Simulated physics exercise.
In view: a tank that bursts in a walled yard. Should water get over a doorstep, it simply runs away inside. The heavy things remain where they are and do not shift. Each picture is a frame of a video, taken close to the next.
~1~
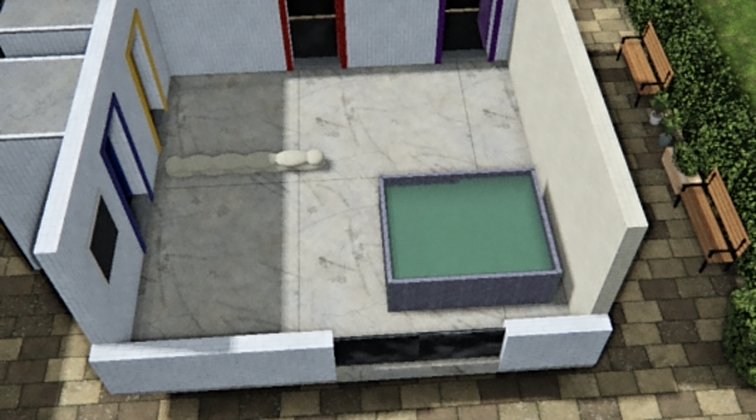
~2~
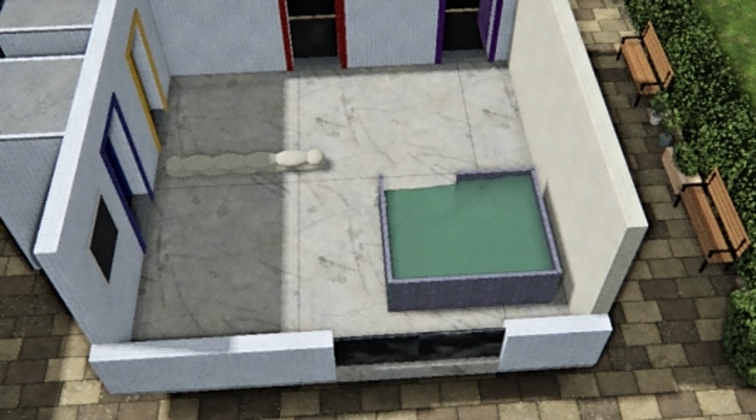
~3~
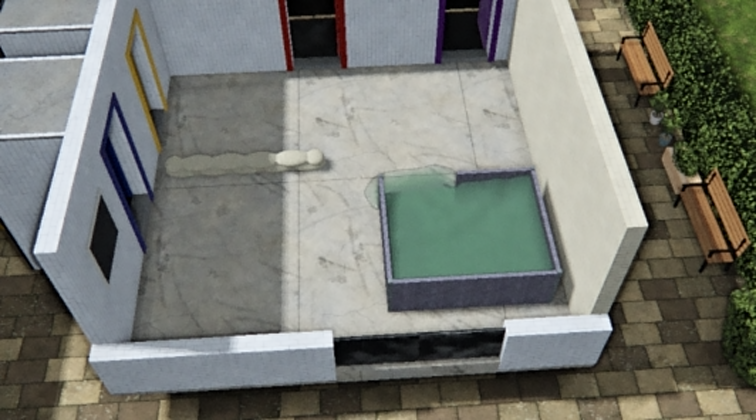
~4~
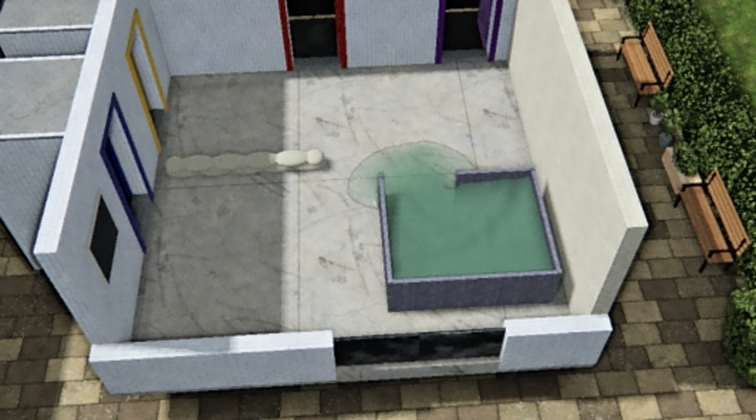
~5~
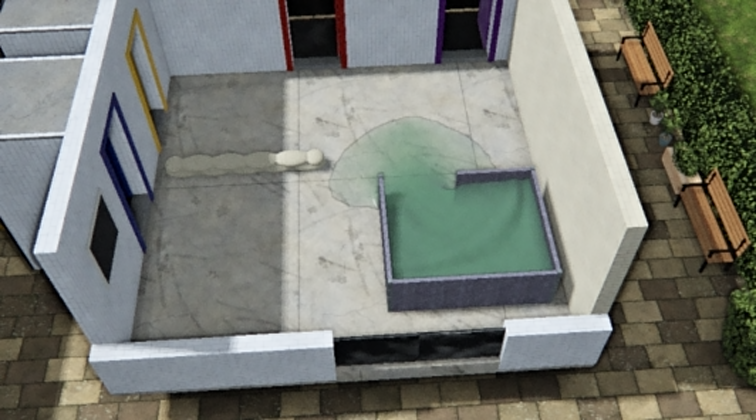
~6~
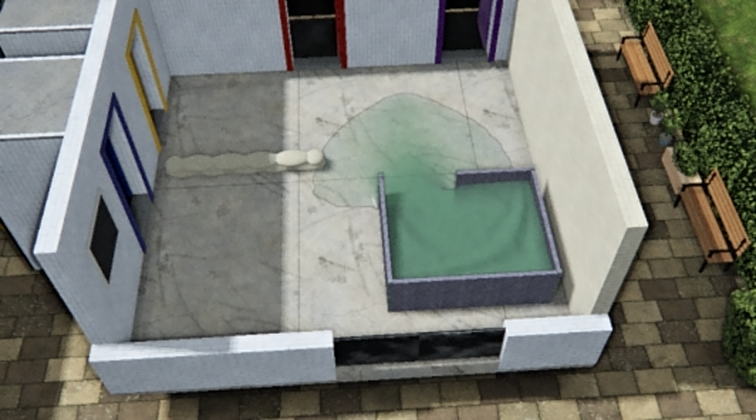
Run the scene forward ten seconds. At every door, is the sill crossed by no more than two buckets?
One by one: The red door will pass more than two buckets; the blue door will pass two buckets at most; the purple door will pass more than two buckets; the yellow door will pass more than two buckets.
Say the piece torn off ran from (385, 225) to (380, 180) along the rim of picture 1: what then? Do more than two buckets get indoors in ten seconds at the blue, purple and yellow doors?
As I see it, the blue door overshoots, the purple door stays within limits and the yellow door stays within limits.
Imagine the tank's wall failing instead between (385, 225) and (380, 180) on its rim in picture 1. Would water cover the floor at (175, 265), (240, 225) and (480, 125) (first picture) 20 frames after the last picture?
One by one: Waterlogged; waterlogged; unsoaked.
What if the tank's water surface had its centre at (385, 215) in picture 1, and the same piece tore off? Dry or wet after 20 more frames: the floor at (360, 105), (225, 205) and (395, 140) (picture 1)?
One after the other: Wet, flooded, flooded.
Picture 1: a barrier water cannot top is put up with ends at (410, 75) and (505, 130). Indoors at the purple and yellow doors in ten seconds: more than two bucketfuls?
I'd say purple door remains short, while yellow door overshoots.
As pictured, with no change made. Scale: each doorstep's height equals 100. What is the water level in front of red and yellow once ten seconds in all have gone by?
In order: Roughly 110 % and 150 %.
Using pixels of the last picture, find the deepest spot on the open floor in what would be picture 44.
It should be close to (162, 141).
A moment on, water covers 35 % of the floor; the red door wet at the sill, nothing in, the blue door not reached, the purple door wet at the sill, nothing in, the yellow door not reached.
Next, water covers 45 % of the floor; the red door over two buckets in, the blue door not reached, the purple door over two buckets in, the yellow door not reached.
Then, water covers 50 % of the floor; the red door far over two buckets in, the blue door wet at the sill, nothing in, the purple door far over two buckets in, the yellow door wet at the sill, nothing in.
Later, water covers 75 % of the floor; the red door far over two buckets in, the blue door wet at the sill, nothing in, the purple door far over two buckets in, the yellow door over two buckets in.
In the end, water covers 95 % of the floor; the red door far over two buckets in, the blue door wet at the sill, nothing in, the purple door far over two buckets in, the yellow door far over two buckets in.
